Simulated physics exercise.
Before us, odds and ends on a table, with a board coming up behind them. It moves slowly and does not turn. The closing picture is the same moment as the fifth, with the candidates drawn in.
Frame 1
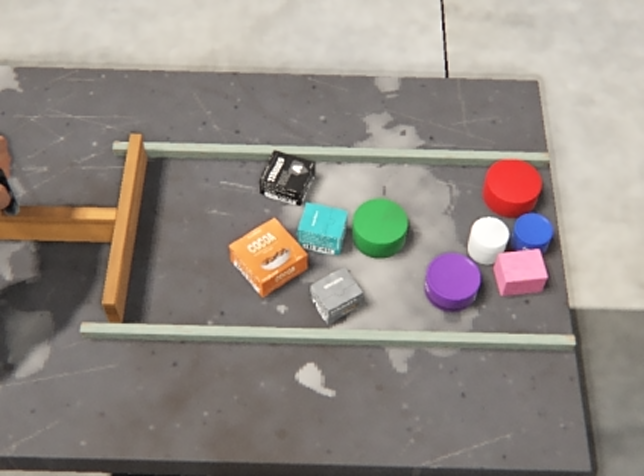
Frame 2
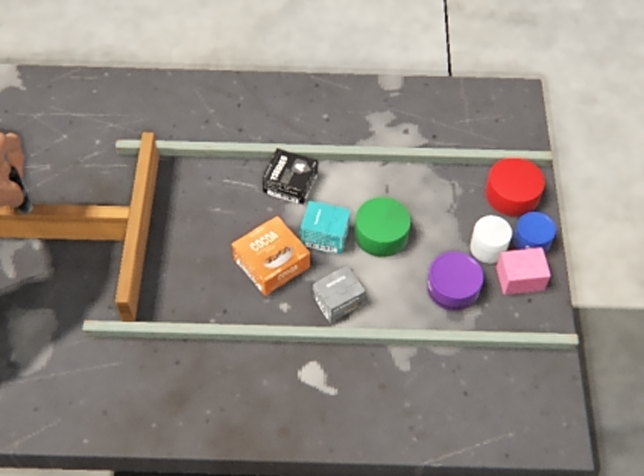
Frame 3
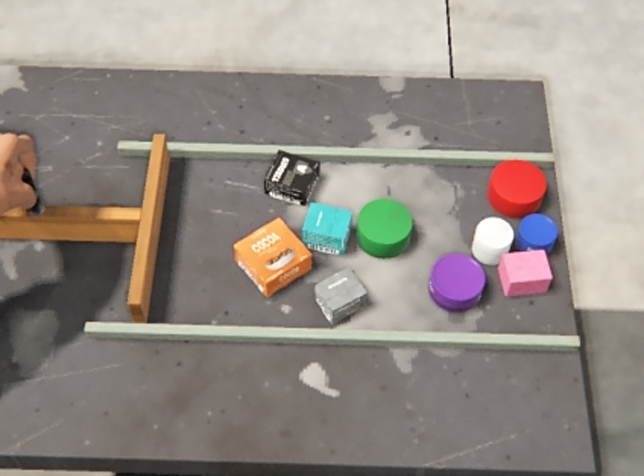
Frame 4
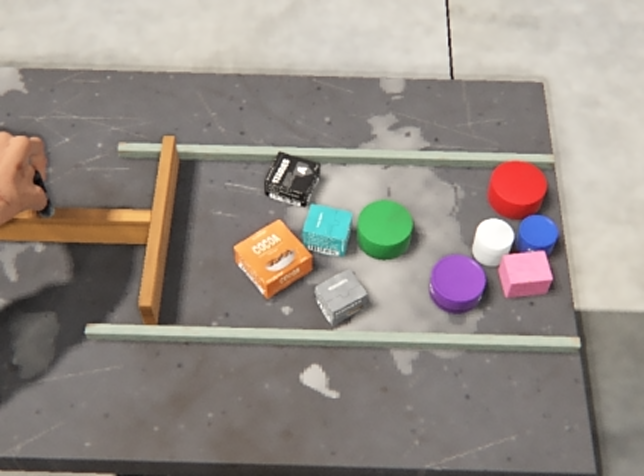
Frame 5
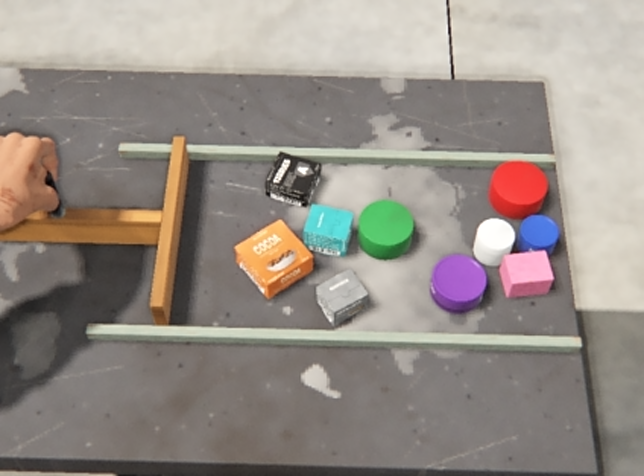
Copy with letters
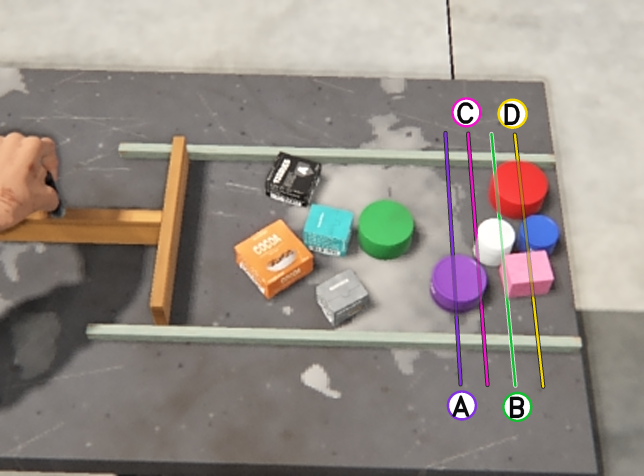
A wooden T-shaped pusher, gripped by a hand at the left edge, slides slowly and steadily rightward without turning between two pale green rails on a dark, scuffed tabletop seen from above. Ahead of it sit a black box, orange box, turquoise box, grey packet and green tin, with purple, white, blue, red and pink pieces farther right. The pusher touches none of them, and they stay in place while the view shifts very slightly.
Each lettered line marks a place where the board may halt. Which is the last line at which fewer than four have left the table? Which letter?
It can go as far as C.
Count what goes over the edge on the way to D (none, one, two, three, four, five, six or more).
By then, six or more.
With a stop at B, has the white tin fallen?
Yes.
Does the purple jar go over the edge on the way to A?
By then, no.
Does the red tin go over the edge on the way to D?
By then, yes.
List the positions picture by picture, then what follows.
Purple jar (452, 283); pink block (520, 273); red tin (512, 189), in the first frame.
Board (135, 212); turquoise box (326, 228), in the second frame.
Board (148, 214); grey packet (341, 296), in the third frame.
Board (158, 216); green tin (384, 230), in the fourth frame.
Board (168, 216); blue jar (537, 238); purple jar (458, 285); pink block (526, 275), in the fifth frame.
On the marked copy, A at (452, 248); B at (502, 249); C at (477, 249); D at (528, 250).
Following C. Soon after the start, board (279, 219); black box (311, 178); grey packet (346, 301).
Later, board (391, 222); blue jar (548, 237); white tin (517, 248).
In the end, board (477, 224); blue jar over the edge; pink block over the edge; two fallen.
As for the rest, A is within the limit but short; B drops six; D drops six.
